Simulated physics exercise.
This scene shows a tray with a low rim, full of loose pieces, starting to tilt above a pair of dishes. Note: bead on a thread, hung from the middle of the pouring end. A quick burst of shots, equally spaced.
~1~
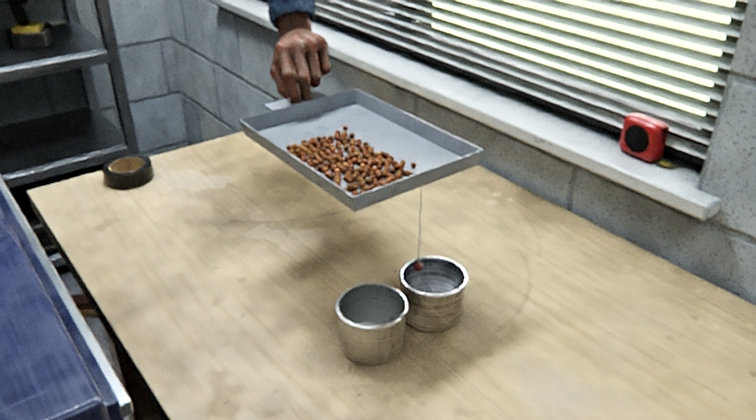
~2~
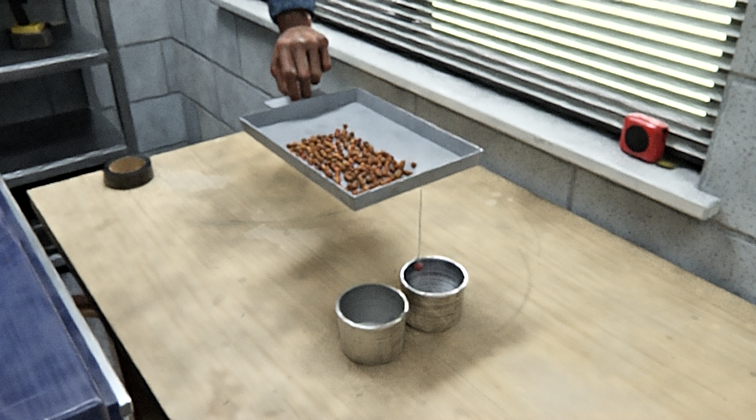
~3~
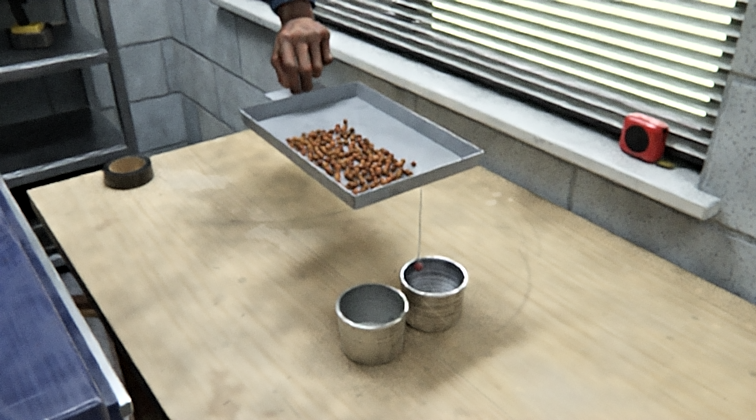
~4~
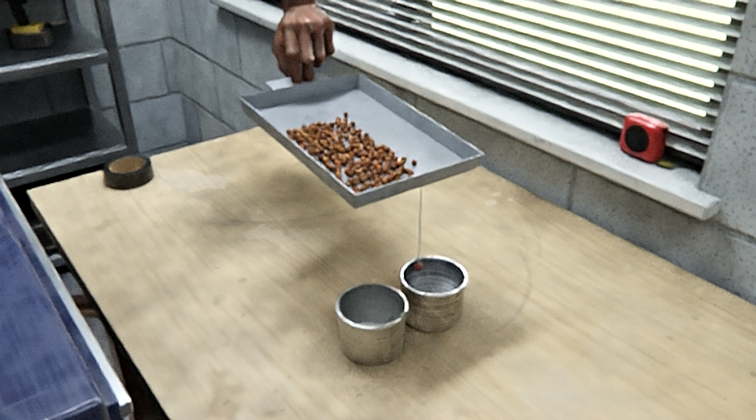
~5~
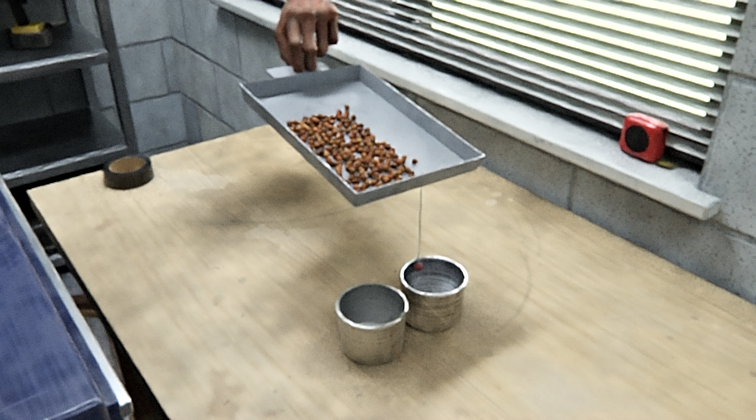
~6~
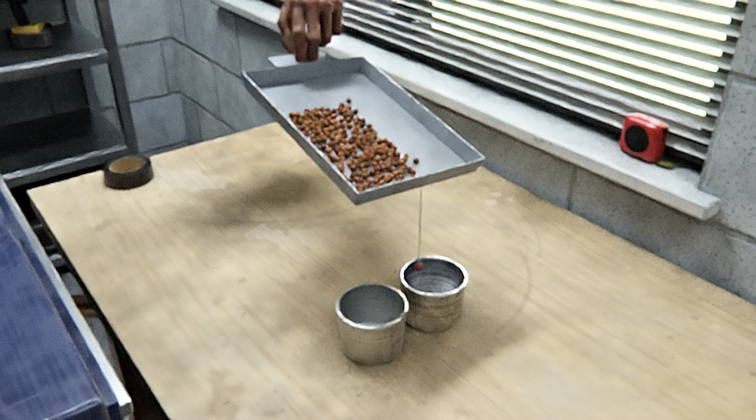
A hand holds the far end of a grey, low-rimmed tray of reddish-brown pieces above a pale wooden workbench, seen from above at an angle. Two silvery metal dishes stand below, near a small red bead hanging on a thread, with a dark roll at left and a red tape measure on the blind-covered window's sill. The hand slowly raises its end, tilting the tray slightly towards the dishes, while the camera stays still.
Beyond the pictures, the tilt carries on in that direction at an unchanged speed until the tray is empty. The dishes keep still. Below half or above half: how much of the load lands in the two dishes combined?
Most of the load misses the dishes.
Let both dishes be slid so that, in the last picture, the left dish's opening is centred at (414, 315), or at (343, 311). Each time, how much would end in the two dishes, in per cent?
First position: Some 50 %; second position: Some 0 %.
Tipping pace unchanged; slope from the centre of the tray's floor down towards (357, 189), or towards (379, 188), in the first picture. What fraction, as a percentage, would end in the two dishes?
90 % and 70 %.
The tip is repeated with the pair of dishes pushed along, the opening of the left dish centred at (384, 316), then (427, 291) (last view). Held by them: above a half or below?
Taking the places in turn, it's shy of half and then past half.
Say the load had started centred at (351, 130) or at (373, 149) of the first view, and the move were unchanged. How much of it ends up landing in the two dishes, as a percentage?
Close to 10 in a hundred, then close to 10 in a hundred.
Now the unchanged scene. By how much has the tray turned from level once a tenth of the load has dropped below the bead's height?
Near 100 degrees.
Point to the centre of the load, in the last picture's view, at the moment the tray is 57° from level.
Look close to (421, 161) in the last picture.
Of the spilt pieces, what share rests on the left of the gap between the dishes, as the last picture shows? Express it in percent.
That would be roughly 0 per cent.
Shortly afterwards, tray tipped steeply; all but a few on the tray; only a few outside both; only a few in the air.
Next, tray tipped right over; all but a few on the tray; only a few outside both; a little in the air.
Some moments later, tray tipped past a quarter turn; a little in the right dish; all but a few outside both.
In the end, tray tipped past a quarter turn; none at all in the left dish; a little in the right dish; all but a few outside both.
